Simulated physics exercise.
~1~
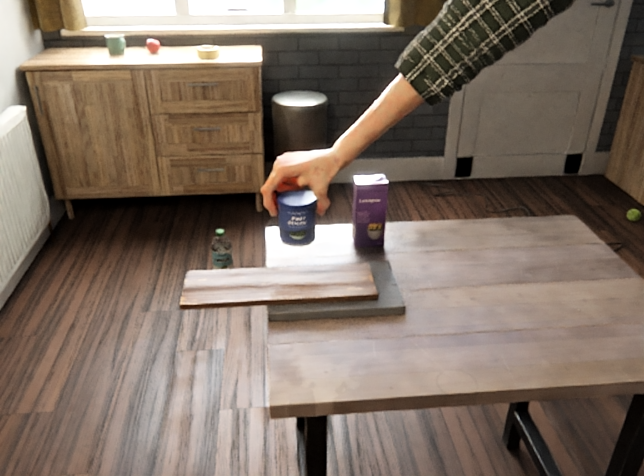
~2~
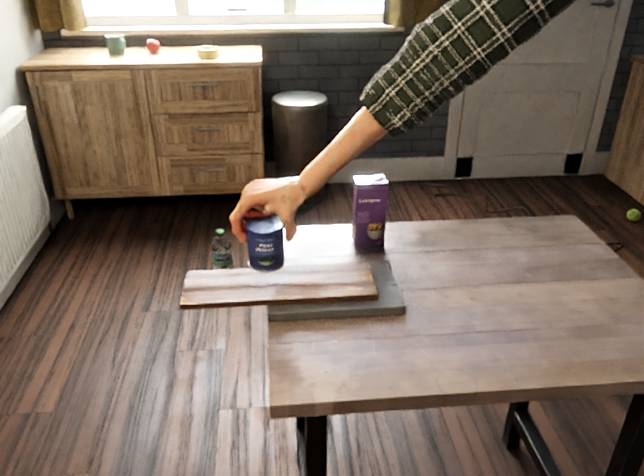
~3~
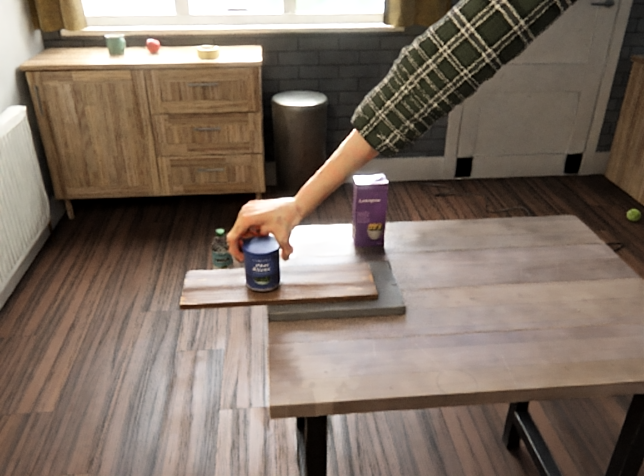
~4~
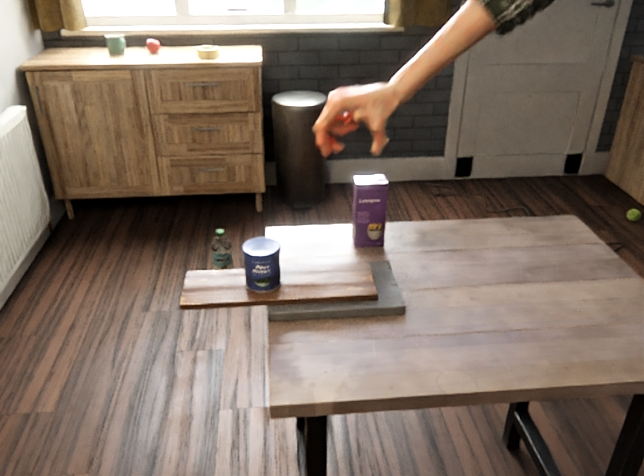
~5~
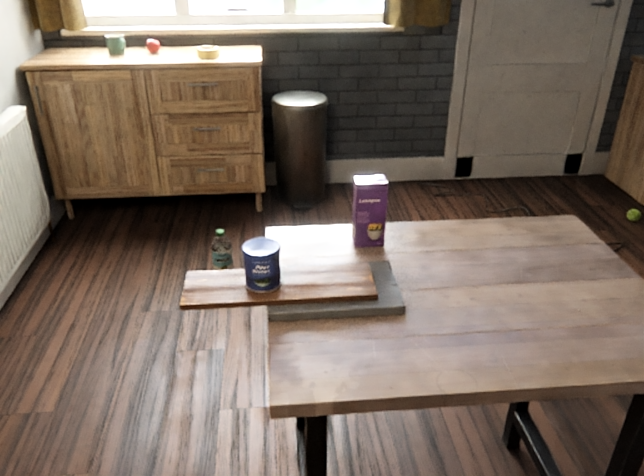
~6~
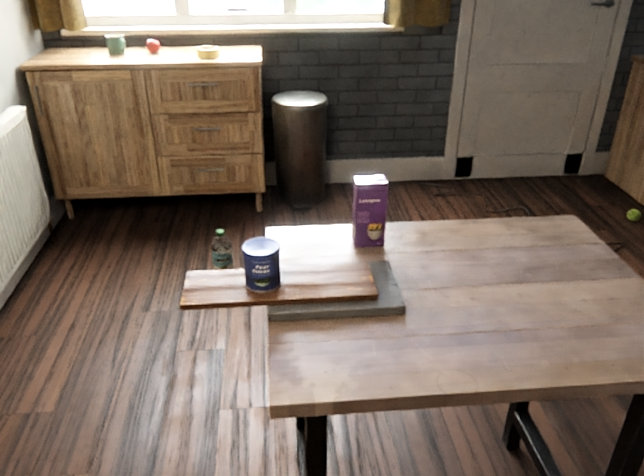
In a room with a wooden floor, a hand lowered a blue tin onto a brown plank jutting past the table's left edge, beside a purple carton, then let go and drew away, and the plank stayed balanced with the tin on it.
